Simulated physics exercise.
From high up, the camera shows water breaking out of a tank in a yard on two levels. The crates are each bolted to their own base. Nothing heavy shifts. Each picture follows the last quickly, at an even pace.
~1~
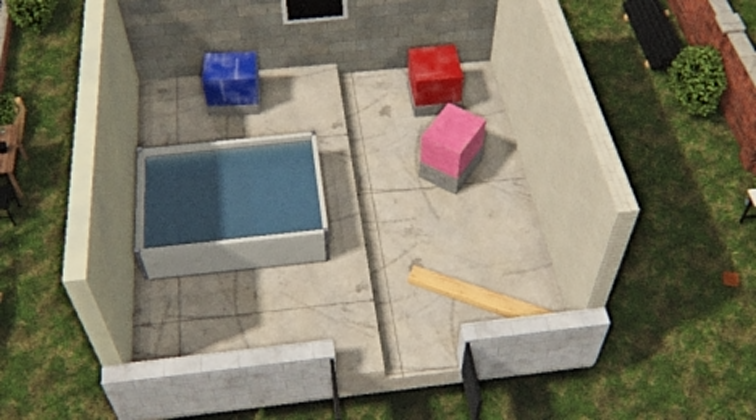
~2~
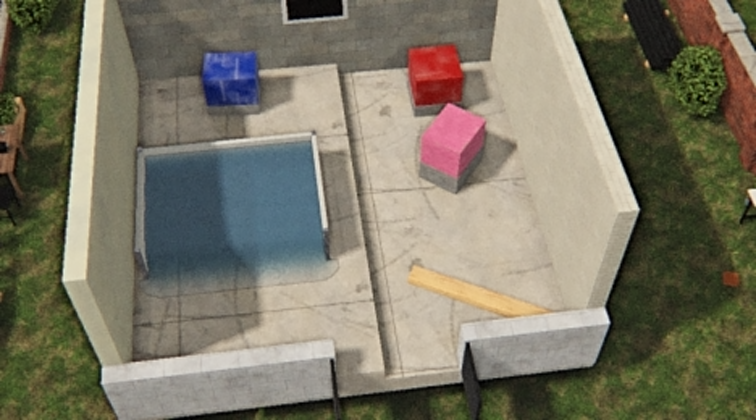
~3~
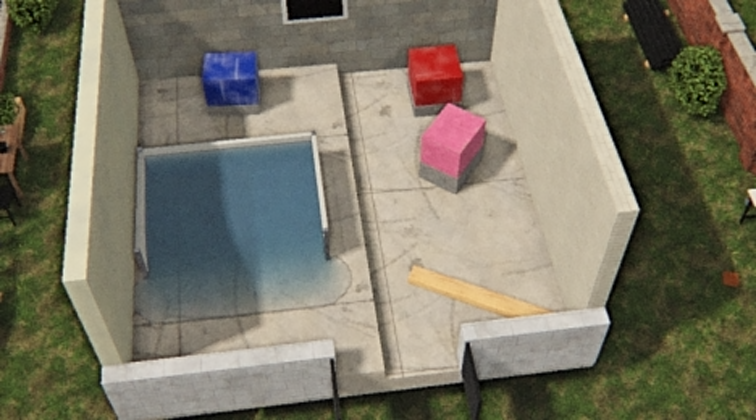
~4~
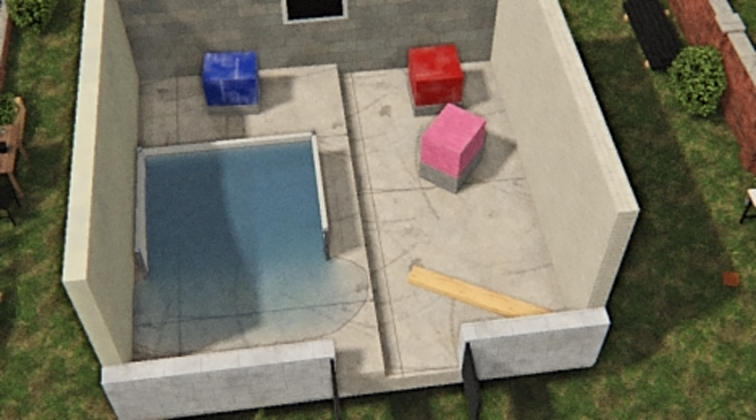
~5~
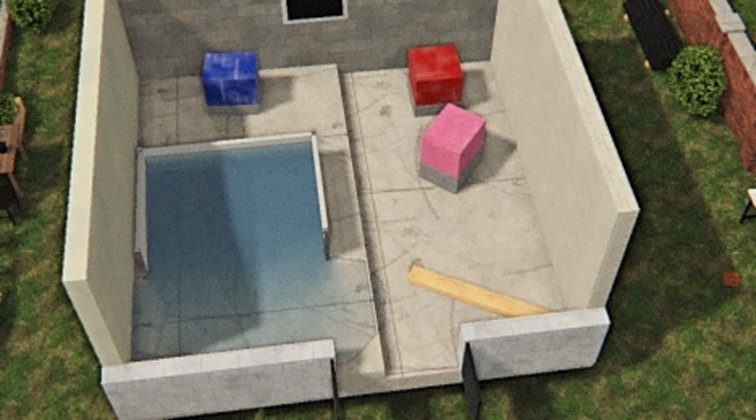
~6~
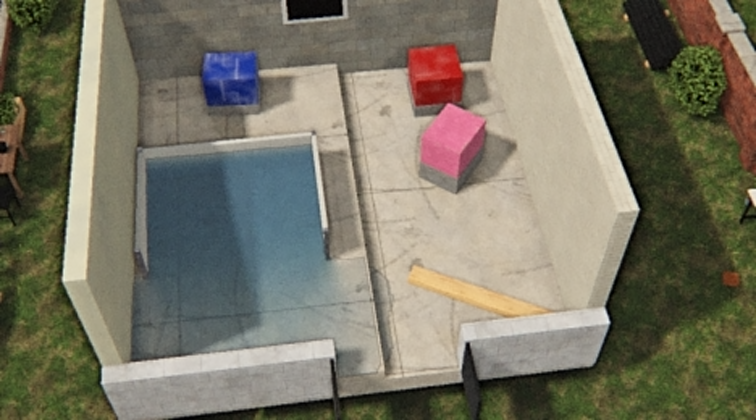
Water sits still in a white-walled tank on the left side of a walled yard, then pours out as the tank's near wall vanishes. It spreads toward the low front wall, thinning over the pale paving, while the blue, red and pink blocks and the wooden plank stay put.
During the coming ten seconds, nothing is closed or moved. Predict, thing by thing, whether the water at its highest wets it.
The pink crate is not wetted. The blue crate is not wetted. The red crate is not wetted.
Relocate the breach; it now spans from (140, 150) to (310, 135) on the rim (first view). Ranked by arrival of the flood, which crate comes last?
My answer: The crate marked pink.
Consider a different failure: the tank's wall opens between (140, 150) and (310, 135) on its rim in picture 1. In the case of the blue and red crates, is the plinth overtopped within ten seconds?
Result: Blue crate reached, red crate reached.
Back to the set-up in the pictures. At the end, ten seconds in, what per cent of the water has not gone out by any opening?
I'd put it near 70 %.
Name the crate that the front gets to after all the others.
I'd pick the red-painted one.
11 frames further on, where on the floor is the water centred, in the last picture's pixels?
I'd place it roughly at (249, 292).
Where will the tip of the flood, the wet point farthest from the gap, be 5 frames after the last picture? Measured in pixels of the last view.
About (443, 355).
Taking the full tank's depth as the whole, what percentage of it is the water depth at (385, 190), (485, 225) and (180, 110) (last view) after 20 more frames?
Around 0, 0 and 4 percent, in that order.
A moment on, water covers 25 % of the floor; the pink crate not reached, the blue crate not reached, the red crate not reached.
Next, water covers 30 % of the floor; the pink crate not reached, the blue crate not reached, the red crate not reached.
Then, water covers 50 % of the floor; the pink crate not reached, the blue crate not reached, the red crate not reached.
Later, water covers 65 % of the floor; the pink crate water round its plinth, the blue crate water round its plinth, the red crate water round its plinth.
In the end, water covers 80 % of the floor; the pink crate stayed above the water, the blue crate stayed above the water, the red crate stayed above the water.
